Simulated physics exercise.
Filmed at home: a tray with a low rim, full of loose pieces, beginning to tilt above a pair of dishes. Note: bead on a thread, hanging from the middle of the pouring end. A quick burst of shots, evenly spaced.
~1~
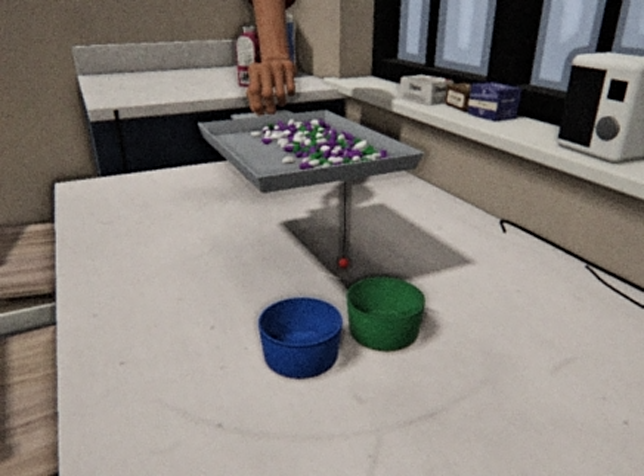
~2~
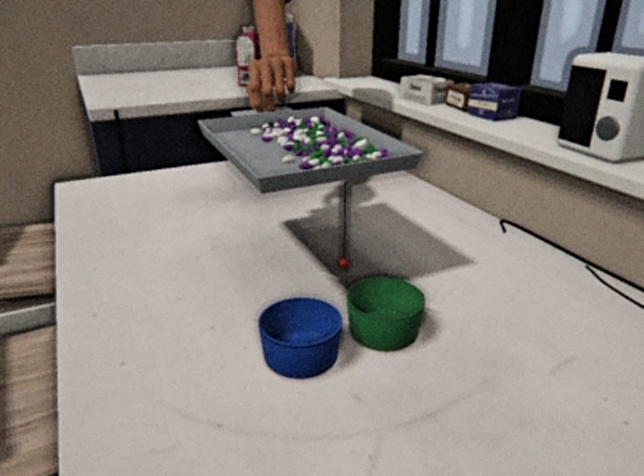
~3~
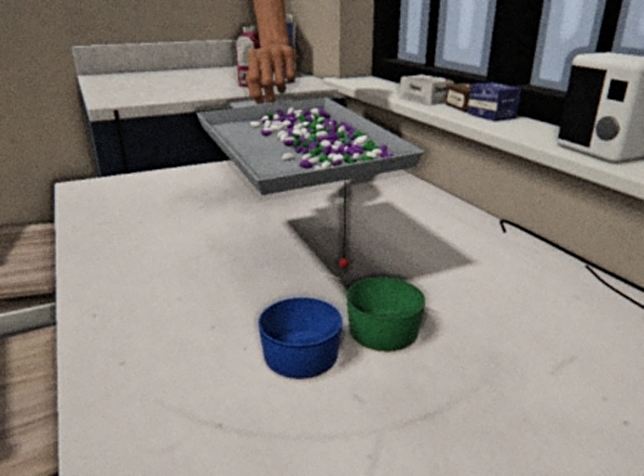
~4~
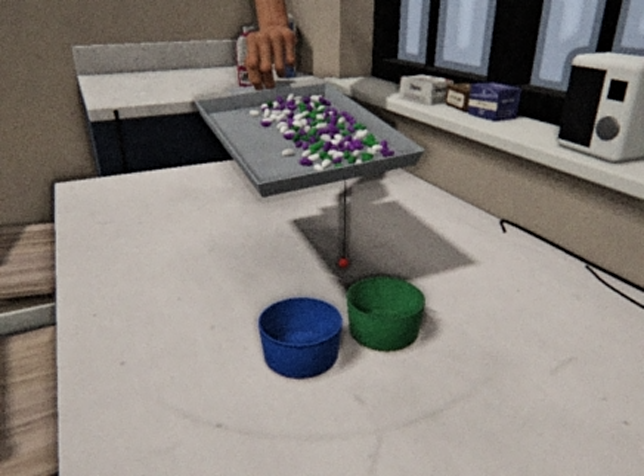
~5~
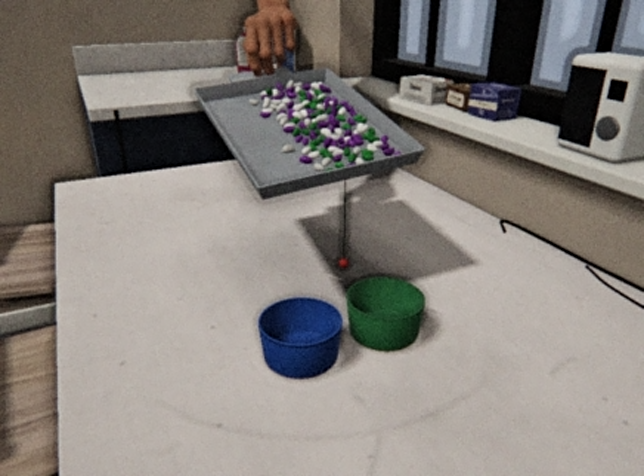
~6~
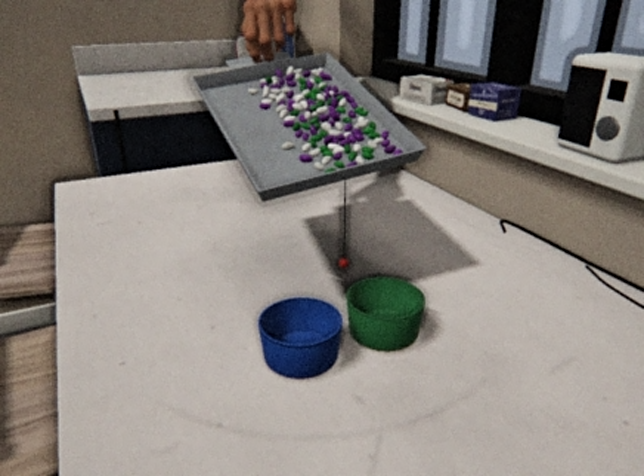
On a pale table in a home, a hand raised the far end of a gray tray of purple, white and green jelly beans, gradually tilting it above a blue dish and a green one.
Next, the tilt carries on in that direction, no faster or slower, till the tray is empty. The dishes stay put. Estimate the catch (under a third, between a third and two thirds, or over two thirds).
The dishes reach a third but not beyond two thirds of the load.
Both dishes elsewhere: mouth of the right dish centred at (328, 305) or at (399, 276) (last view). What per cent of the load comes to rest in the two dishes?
I'd say about 60 percent, followed by about 50 percent.
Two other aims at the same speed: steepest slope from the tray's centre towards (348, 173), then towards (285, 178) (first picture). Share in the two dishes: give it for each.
For the first aim it is 50 in a hundred, for the second 10 in a hundred.
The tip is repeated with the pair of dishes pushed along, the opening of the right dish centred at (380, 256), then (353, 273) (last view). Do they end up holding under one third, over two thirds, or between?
For the first try it's under a third, and for the second it's between a third and two thirds.
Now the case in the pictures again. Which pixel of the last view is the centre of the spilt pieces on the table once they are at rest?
Close to pixel (274, 324) in the last view.
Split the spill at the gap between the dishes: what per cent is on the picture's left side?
Around 80 %.
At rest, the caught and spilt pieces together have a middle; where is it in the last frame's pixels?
I'd mark it at roughly (299, 341).
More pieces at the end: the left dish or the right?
That's going to be the one at left.
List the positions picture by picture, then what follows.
In the first frame, corners of the pouring end at (261, 175) and (417, 152), level; middle of the load at (321, 143), jelly beans; left dish at (318, 358); right dish at (406, 331); bead on its thread at (344, 263).
In the second frame, corners of the pouring end at (261, 175) and (417, 152), level; middle of the load at (321, 141).
In the third frame, corners of the pouring end at (262, 177) and (417, 151), tipped barely, lowest at the left corner; middle of the load at (321, 135).
In the fourth frame, corners of the pouring end at (262, 180) and (418, 149), tipped a little, lowest at the left corner; middle of the load at (321, 127).
In the fifth frame, corners of the pouring end at (262, 183) and (419, 148), tipped a little, lowest at the left corner; middle of the load at (321, 119).
In the sixth frame, corners of the pouring end at (262, 187) and (419, 146), tipped clearly, lowest at the left corner; middle of the load at (322, 111); left dish at (318, 358); right dish at (406, 331).
Soon after the last picture, tray tipped steeply; nearly all on the tray; a stray few in the air.
A little later, tray tipped right over; about half on the tray; about a quarter in the left dish; a stray few in the right dish; about a quarter outside both; a small part in the air.
Later still, tray tipped past a quarter turn; about a third in the left dish; a small part in the right dish; about half outside both.
At rest, tray tipped past a quarter turn; about a third in the left dish; a small part in the right dish; about half outside both.
